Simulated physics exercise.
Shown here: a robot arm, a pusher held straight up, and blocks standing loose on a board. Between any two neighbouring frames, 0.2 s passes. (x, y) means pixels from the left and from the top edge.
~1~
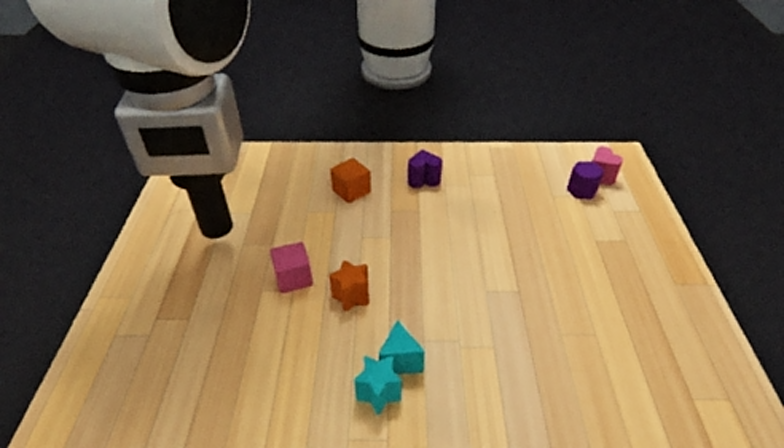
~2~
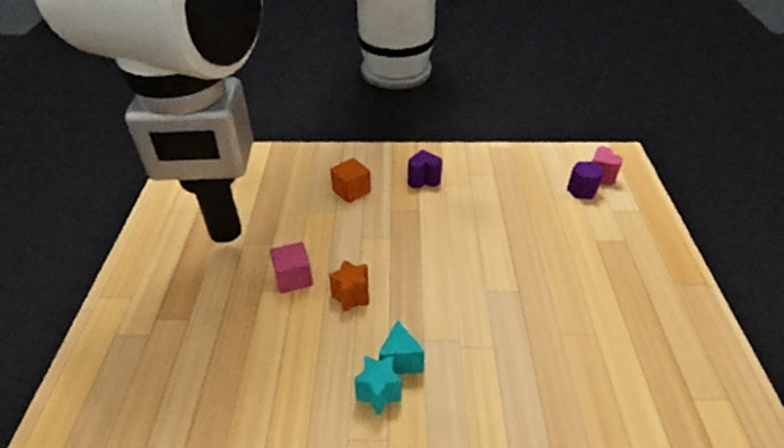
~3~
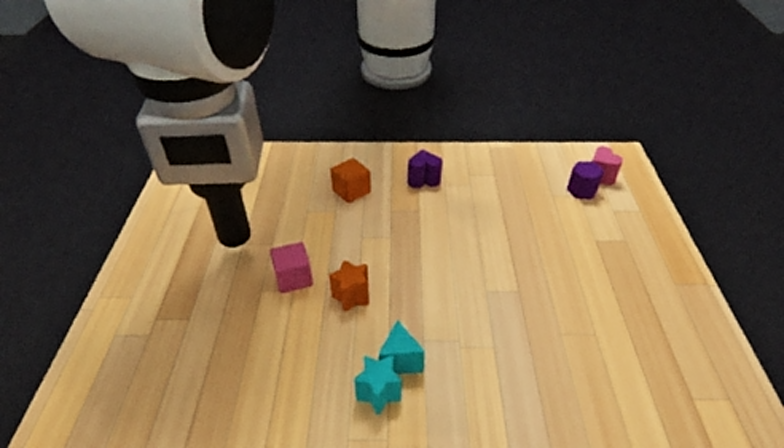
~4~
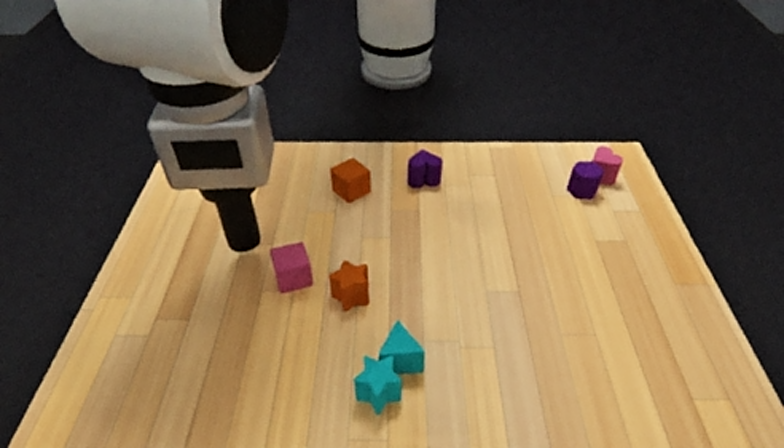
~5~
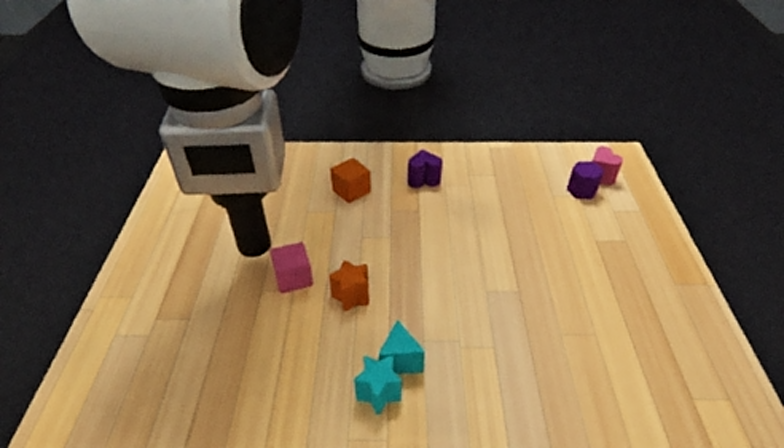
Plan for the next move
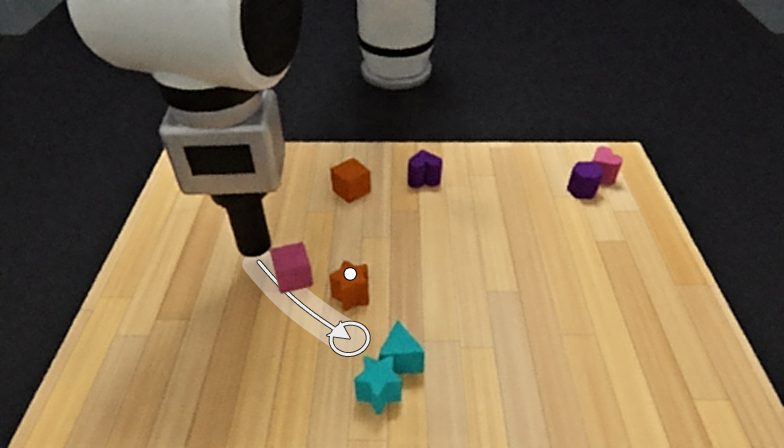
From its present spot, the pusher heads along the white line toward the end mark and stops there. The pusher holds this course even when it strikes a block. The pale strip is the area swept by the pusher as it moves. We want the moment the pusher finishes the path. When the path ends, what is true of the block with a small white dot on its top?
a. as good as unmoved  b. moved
My pick is b.
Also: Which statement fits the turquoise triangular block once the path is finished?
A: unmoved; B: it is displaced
A: Unmoved.
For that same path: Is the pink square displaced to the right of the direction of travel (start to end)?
The answer is no.
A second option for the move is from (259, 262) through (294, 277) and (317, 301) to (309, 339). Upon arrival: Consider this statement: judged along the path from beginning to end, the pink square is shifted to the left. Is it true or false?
It is true.
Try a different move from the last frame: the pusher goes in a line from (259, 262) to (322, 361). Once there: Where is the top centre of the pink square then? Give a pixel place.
Its top middle will sit at (318, 274).
Drawn move, from (259, 262) over (297, 301) to (350, 338); the dot is on the orange star block.
What follows on the original path. One third of the way, pusher (279, 273); pink square (318, 267), turned 45° anticlockwise.
Two thirds of the way, pusher (311, 300); pink square (343, 278), turned 100° anticlockwise; orange star block (381, 270), turned 45° anticlockwise.
At the end, pusher (348, 324); pink square (355, 282), turned 120° anticlockwise; orange star block (390, 265), turned 55° anticlockwise; turquoise triangular block still.
